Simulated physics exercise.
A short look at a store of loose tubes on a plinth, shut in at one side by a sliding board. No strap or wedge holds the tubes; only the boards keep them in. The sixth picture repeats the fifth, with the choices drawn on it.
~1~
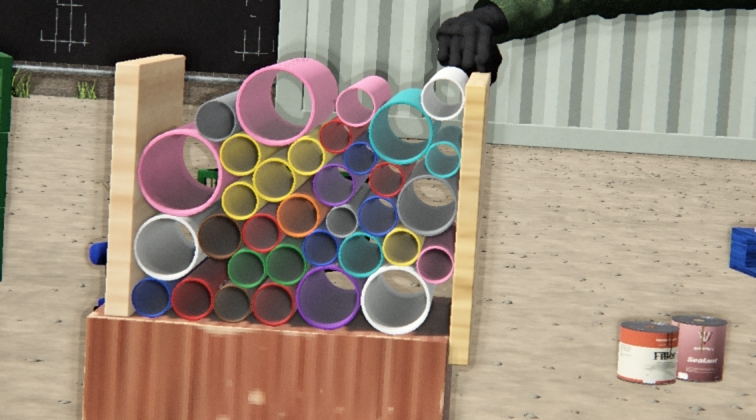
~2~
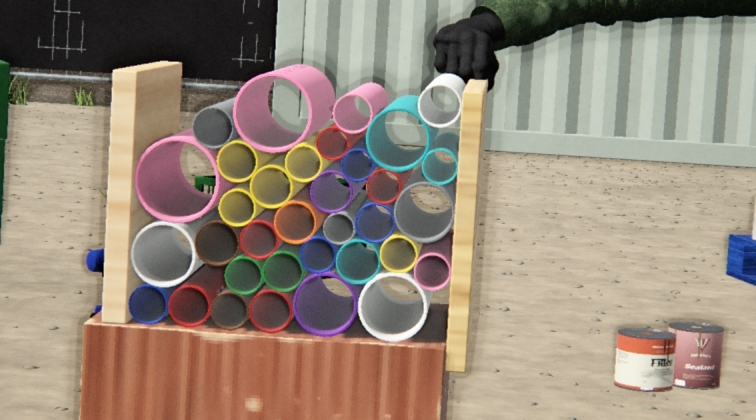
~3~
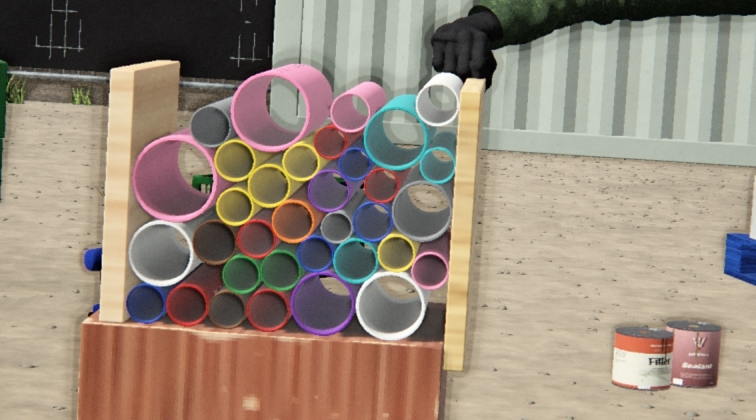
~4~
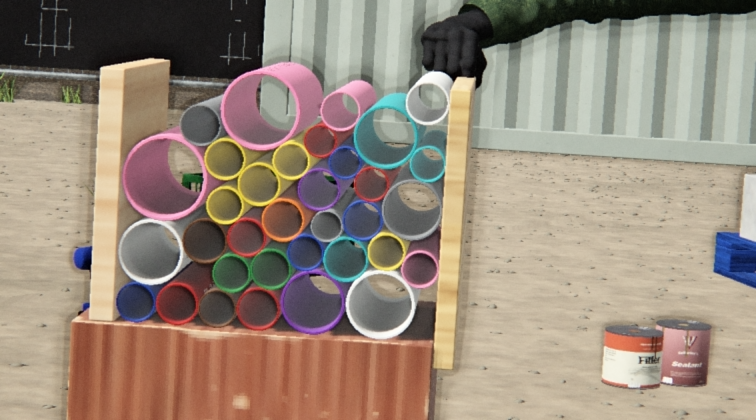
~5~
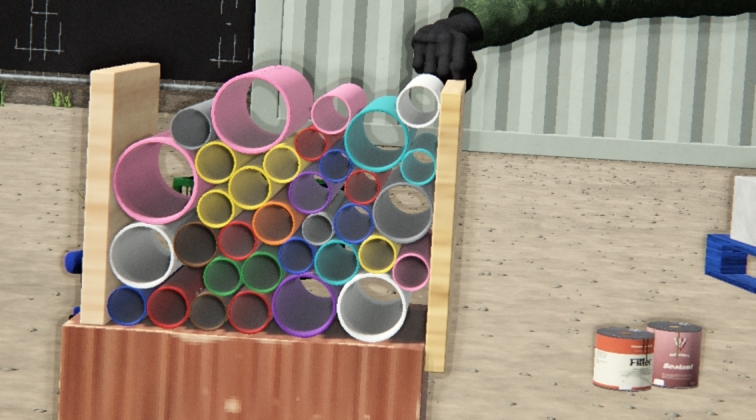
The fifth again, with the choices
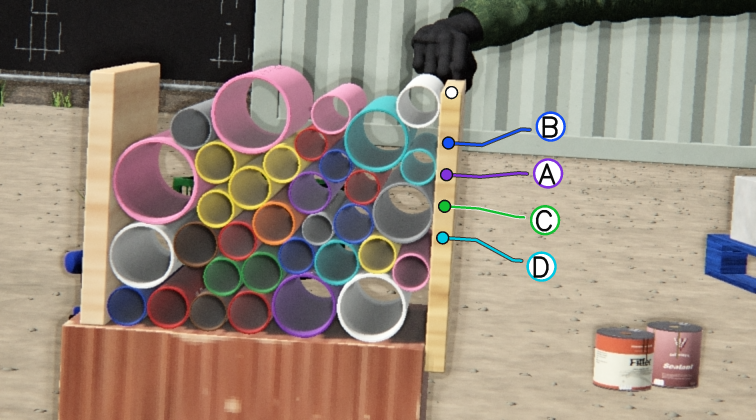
At first, colourful loose tubes of different sizes sit stacked between two upright wooden boards on a reddish-brown plinth, with a black-gloved hand at the top of the right board. Then the whole view shifts slightly, the stack, boards and hand drifting a little left together, while the tubes keep their arrangement.
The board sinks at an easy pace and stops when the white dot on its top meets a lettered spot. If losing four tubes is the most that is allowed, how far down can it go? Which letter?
Mark D is as low as it can go.
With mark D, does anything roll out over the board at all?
Yes, at D.
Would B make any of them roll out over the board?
No.
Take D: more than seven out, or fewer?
At D, fewer than seven.
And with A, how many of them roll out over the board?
With A, one.
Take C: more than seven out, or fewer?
At C, fewer than seven.
On the marked copy, A at (447, 175); B at (449, 143); C at (445, 206); D at (443, 238); the white dot at (452, 93).
Following D. Soon after the start, top of the board (437, 160).
Later, top of the board (433, 235).
In the end, top of the board (432, 236), four out over the board.
As for the rest, A one out over the board; B none out over the board; C four out over the board.
